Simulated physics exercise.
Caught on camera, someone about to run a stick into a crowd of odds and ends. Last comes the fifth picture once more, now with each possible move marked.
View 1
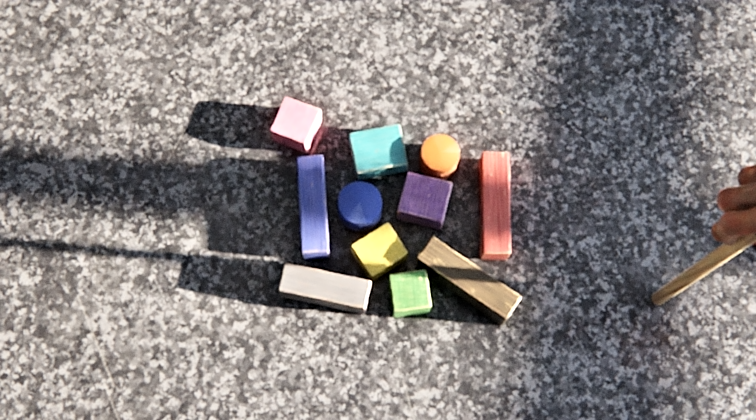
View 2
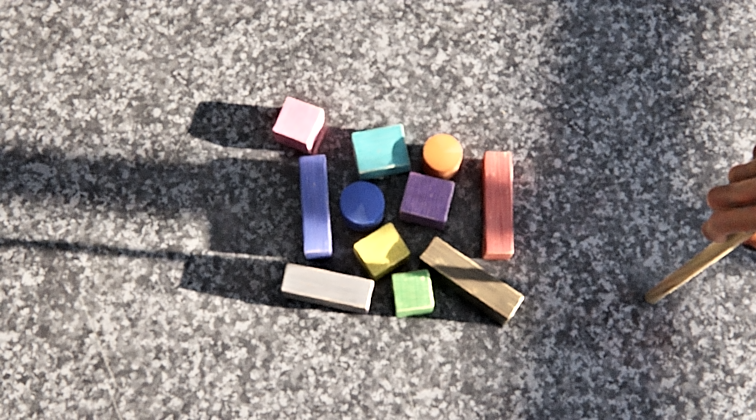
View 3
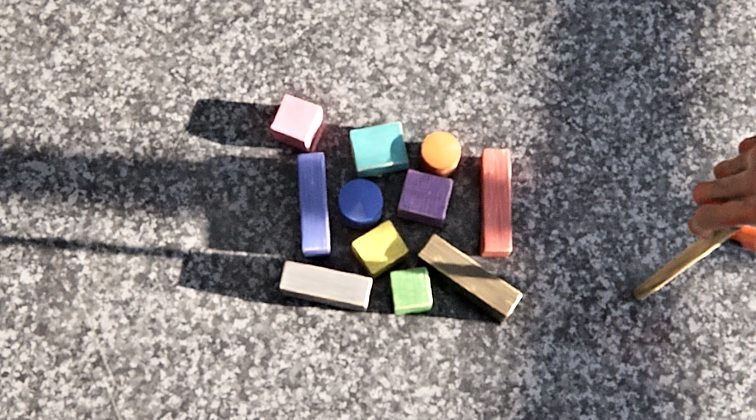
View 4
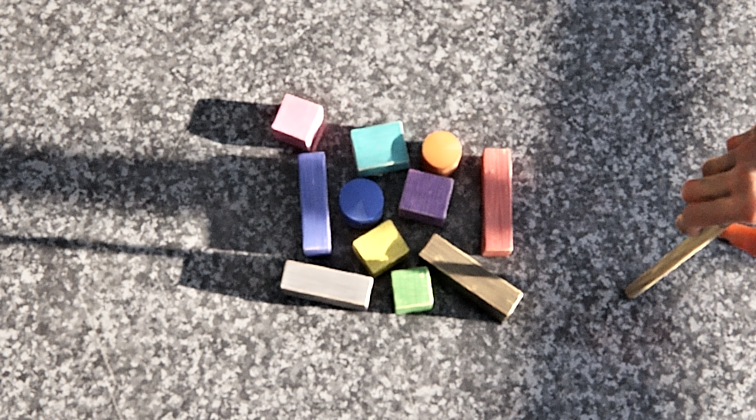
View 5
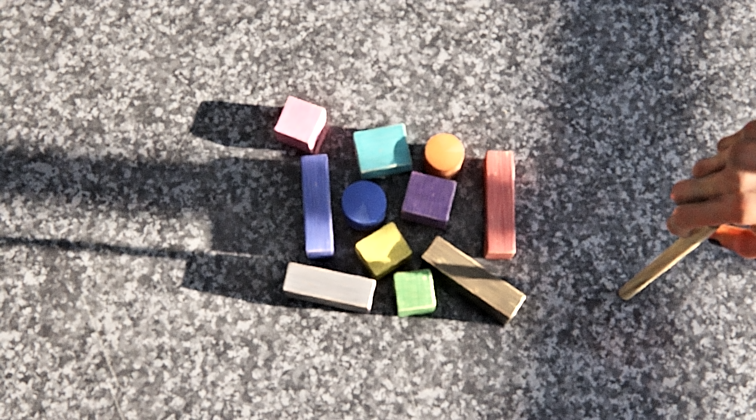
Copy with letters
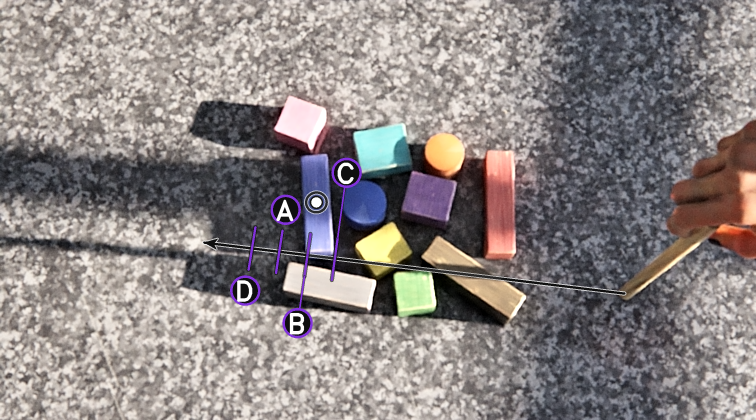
A hand holding a wooden stick edges in from the right, moving slightly left toward a cluster of colourful blocks on a speckled grey surface. The pink, turquoise, purple, yellow and green blocks, the long bars and the round blue and orange pieces stay in place, untouched, while the stick remains to their right.
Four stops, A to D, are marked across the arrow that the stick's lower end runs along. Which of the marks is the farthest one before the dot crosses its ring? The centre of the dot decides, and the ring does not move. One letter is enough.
As far as tick C.
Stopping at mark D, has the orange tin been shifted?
By then, no.
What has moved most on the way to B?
It is the black bar.
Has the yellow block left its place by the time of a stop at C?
Yes.
On the marked copy, A at (279, 252); B at (308, 255); C at (335, 259); D at (252, 249); the arrow from (625, 294) to (204, 242); the white dot at (316, 202).
Following C. Soon after the start, foot of the stick (520, 281).
Later, foot of the stick (417, 269); black bar (429, 300); green block (394, 313).
In the end, foot of the stick (335, 259); black bar (420, 299); green block (388, 322); the dot is still in its ring.
As for the rest, A shifts the dotted thing to (293, 201); B shifts the dotted thing to (304, 204); D shifts the dotted thing to (289, 198).
